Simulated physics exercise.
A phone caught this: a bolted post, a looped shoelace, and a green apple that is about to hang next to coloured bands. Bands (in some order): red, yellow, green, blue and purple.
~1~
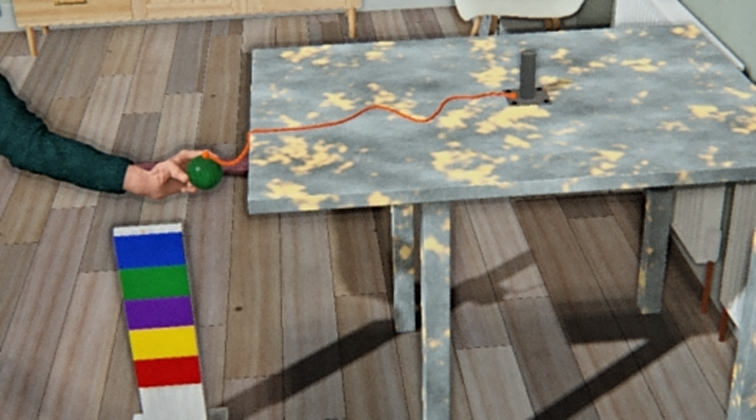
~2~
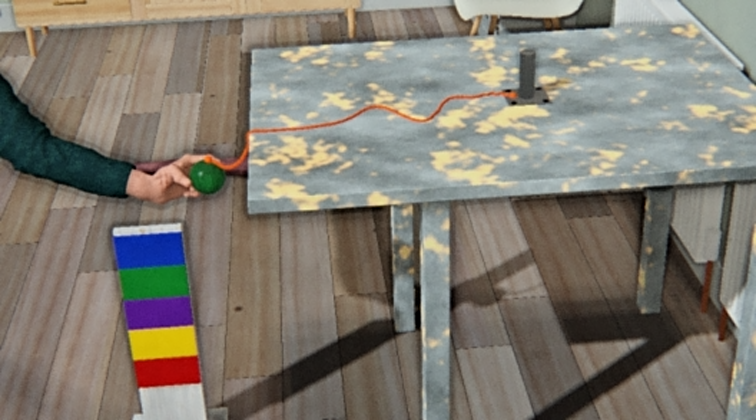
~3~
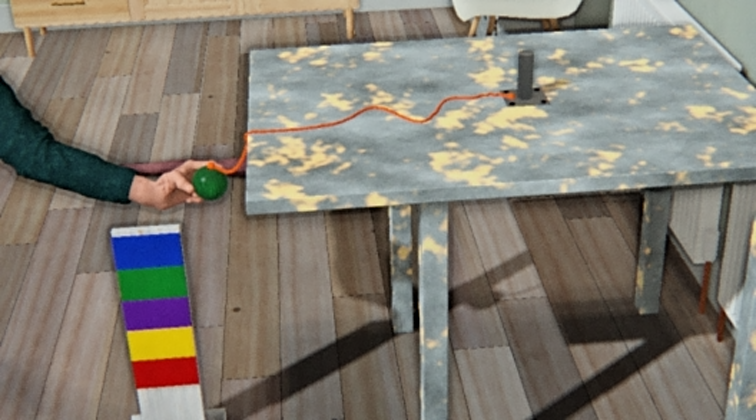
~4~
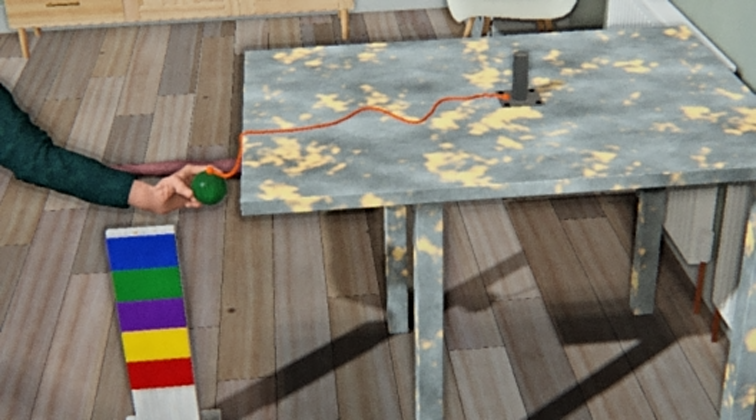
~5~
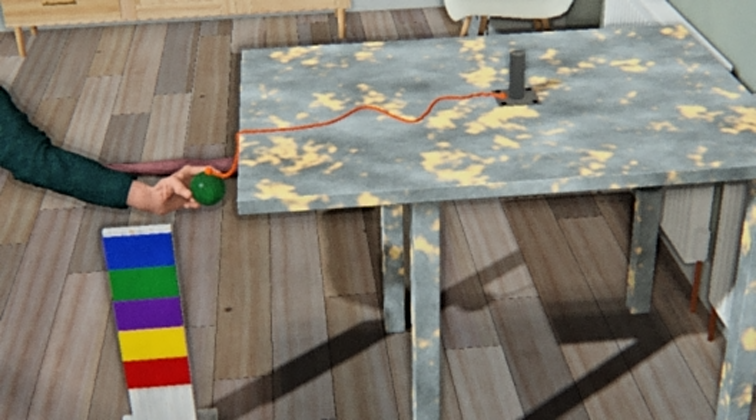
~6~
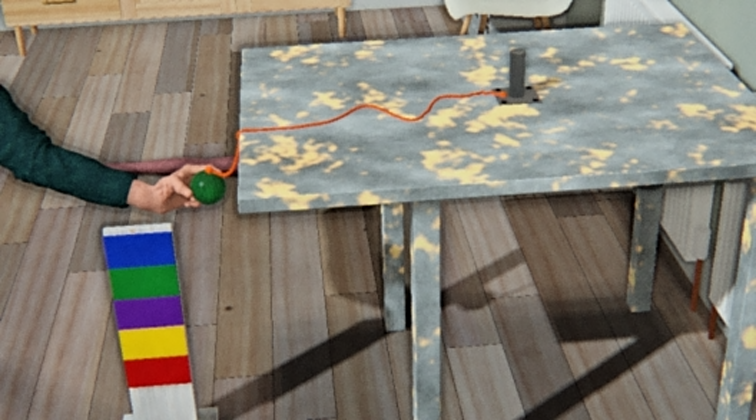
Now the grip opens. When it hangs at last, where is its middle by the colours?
By the colours, at green.
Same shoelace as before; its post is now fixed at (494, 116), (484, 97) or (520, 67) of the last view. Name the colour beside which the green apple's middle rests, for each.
Taking each post in turn, it's purple, then purple, then blue.
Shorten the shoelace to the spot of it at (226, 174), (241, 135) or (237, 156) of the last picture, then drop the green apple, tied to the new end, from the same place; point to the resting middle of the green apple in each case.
Roughly (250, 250), (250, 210), (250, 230).
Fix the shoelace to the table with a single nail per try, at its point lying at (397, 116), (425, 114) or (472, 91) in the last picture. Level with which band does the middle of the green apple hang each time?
In order: Blue; blue; green.
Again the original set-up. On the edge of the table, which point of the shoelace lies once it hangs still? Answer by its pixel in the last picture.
The spot located at (315, 125) in the last picture.
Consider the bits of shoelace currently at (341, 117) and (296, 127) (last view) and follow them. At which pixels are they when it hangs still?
The first moves to (271, 120), the second to (240, 143).
Early on, apple near (222, 274); level with green.
Midway, apple near (280, 255); level with green.
Near the end, apple near (243, 268); level with green.
Finally, apple near (248, 267); level with green. Its middle rests at the green band.
